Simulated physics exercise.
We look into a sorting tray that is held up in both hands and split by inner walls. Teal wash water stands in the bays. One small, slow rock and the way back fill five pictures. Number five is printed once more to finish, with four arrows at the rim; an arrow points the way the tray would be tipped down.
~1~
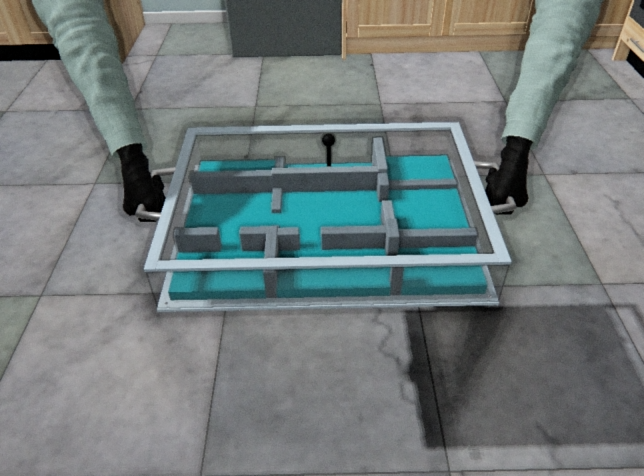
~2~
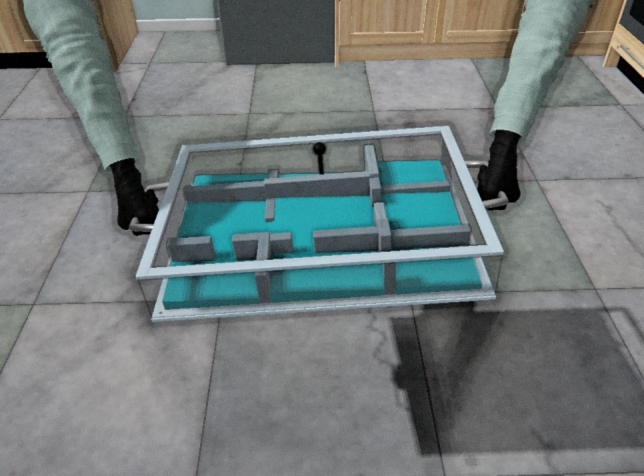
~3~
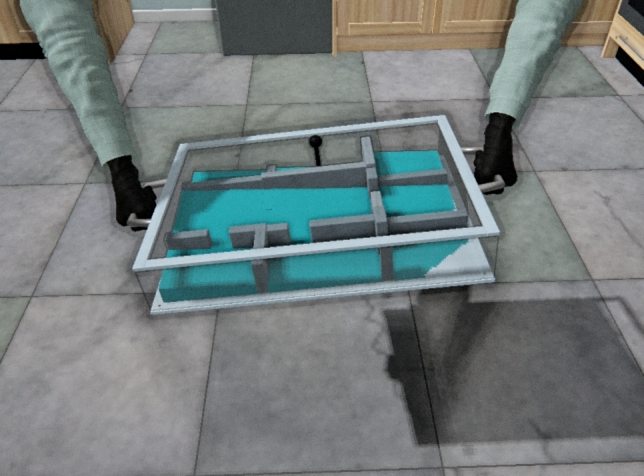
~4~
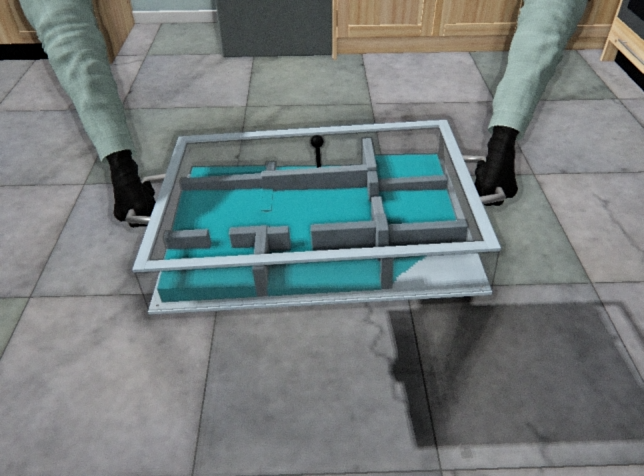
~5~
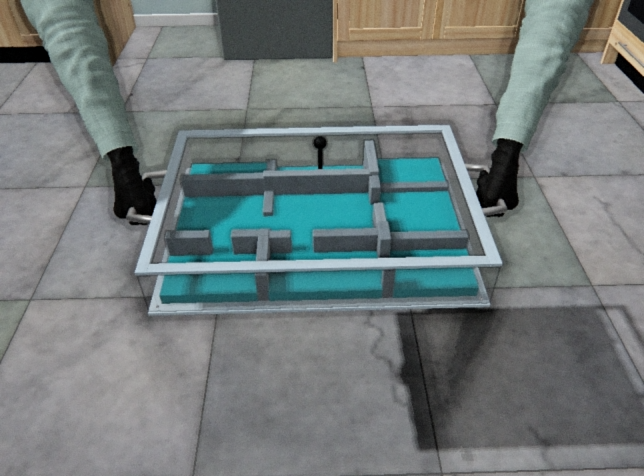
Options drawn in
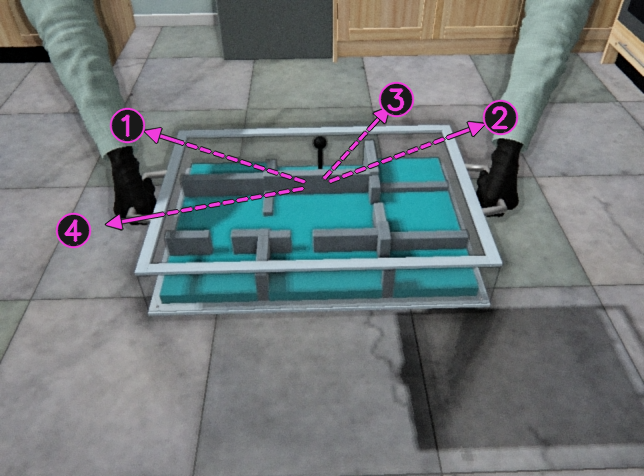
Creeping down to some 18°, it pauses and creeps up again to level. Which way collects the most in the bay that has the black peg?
The best direction is 1.
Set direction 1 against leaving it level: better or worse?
Direction 1 is better.
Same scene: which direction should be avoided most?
Here it is direction 4.
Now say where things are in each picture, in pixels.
In the first picture, the tray is level; deepest in the back right bay, at (415, 170), shallowest in the back middle; black peg at (329, 140).
The second picture shows tipped about 5° down to the back left; no wall is crossed.
The third picture shows tipped about 8° down to the back left; no wall is crossed; black peg at (316, 141).
The fourth picture shows tipped about 4° down to the back left; no wall is crossed.
In the fifth picture, the tray is level; deepest in the back right bay, at (406, 173), shallowest in the back middle; black peg at (320, 143).
In magenta, 1 ends at (150, 132); 2 ends at (479, 125); 3 ends at (385, 111); 4 ends at (111, 223).
Choosing 1, about 21 % of the liquid ends in the peg's bay; about 4 % goes over the rim.
Choosing 2, about 12 % of the liquid ends in the peg's bay; about 7 % goes over the rim.
Choosing 3, about 11 % of the liquid ends in the peg's bay; about 10 % goes over the rim.
Choosing 4, about 3 % of the liquid ends in the peg's bay; nothing spills.
